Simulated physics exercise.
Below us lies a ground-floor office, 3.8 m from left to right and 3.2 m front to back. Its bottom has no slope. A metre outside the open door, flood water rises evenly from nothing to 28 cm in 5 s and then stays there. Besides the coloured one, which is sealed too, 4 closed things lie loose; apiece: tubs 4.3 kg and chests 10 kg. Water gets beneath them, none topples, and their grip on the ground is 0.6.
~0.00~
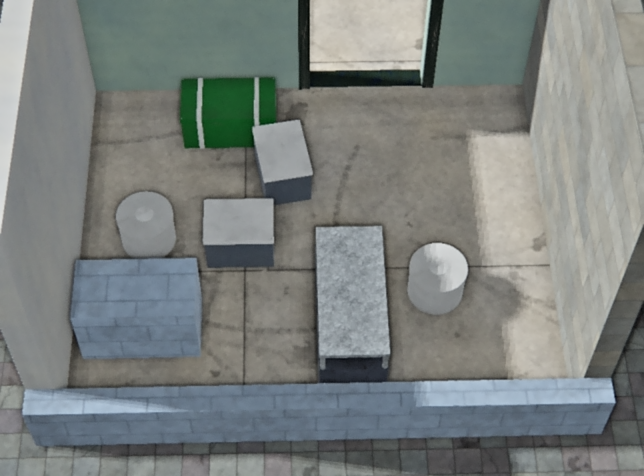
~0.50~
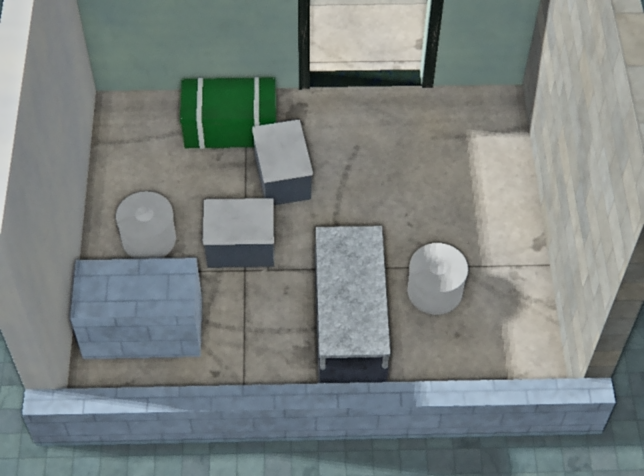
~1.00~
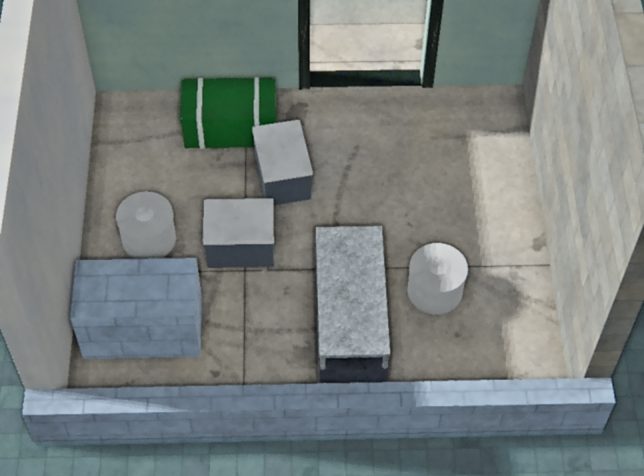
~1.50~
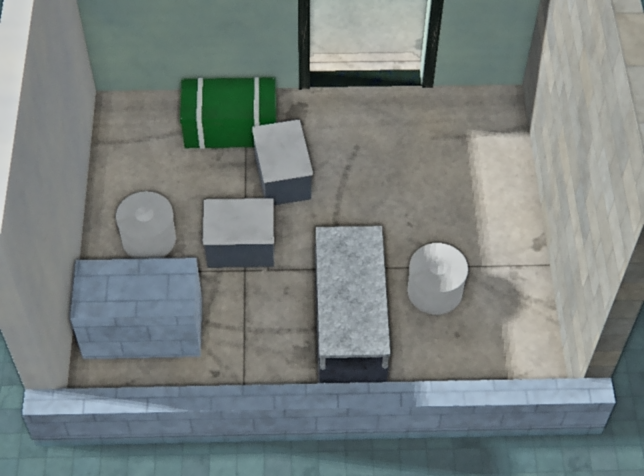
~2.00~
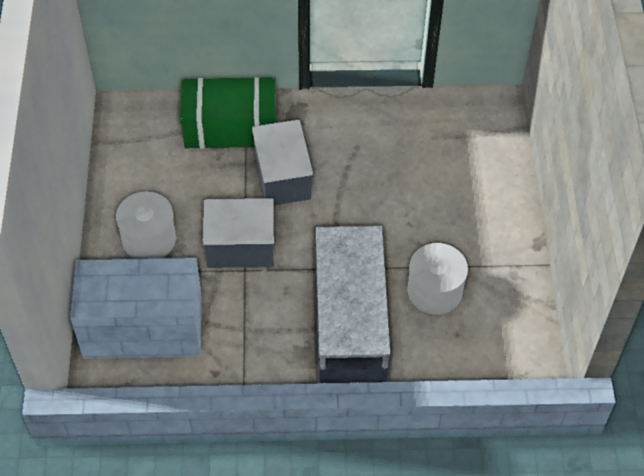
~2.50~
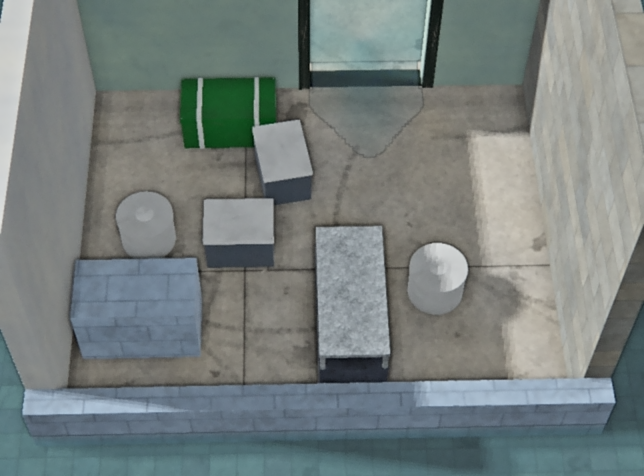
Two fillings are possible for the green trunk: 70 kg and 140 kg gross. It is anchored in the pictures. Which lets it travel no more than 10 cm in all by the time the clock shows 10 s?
Verdict: The lower weight is enough.
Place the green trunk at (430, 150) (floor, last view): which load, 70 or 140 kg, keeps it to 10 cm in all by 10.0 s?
The smaller is enough.
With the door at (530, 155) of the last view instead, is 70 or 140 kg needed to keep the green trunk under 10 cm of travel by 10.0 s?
Then the smaller load will do.
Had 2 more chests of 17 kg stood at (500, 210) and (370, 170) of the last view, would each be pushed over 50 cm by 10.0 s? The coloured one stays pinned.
In that order: Over, over.
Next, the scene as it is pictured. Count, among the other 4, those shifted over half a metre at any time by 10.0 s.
That makes 4.
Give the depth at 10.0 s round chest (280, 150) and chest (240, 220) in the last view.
Roughly 5 and 7 cm.
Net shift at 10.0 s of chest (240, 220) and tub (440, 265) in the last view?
In that order: 120 cm, 50 cm.
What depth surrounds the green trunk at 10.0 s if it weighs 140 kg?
About 7 cm.
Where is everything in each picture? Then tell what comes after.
The green trunk at (228, 98), on the bottom; water covers 0.0 m2; 0 of 5 have shifted, in the first picture.
The green trunk at (228, 98), on the bottom; water covers 0.0 m2; 0 of 5 have shifted, in the second picture.
The green trunk at (228, 98) rests on the ground; 0.0 m2 under water; 0 of 5 have shifted, in the third picture.
The green trunk at (228, 98), on the bottom; water covers 0.0 m2; 0 of 5 have shifted, in the fourth picture.
The green trunk at (228, 98) rests on the ground; water covers 0.0 m2; 0 of 5 have shifted, in the fifth picture.
The green trunk at (228, 98) rests on the ground; 0.5 m2 under water; 0 of 5 have shifted, in the sixth picture.
After 3.5 s the green trunk would be 0 cm from its start with 70 kg and 0 cm from its start with 140 kg; 1 cm of water round it then.
After 4.5 s the green trunk would be 0 cm from its start with 70 kg and 0 cm from its start with 140 kg; 2 cm of water round it then.
After 7.0 s the green trunk would be 0 cm from its start with 70 kg and 0 cm from its start with 140 kg; 3 cm of water round it then.
After 10.0 s the green trunk would be 0 cm from its start with 70 kg and 0 cm from its start with 140 kg; 7 cm of water round it then.
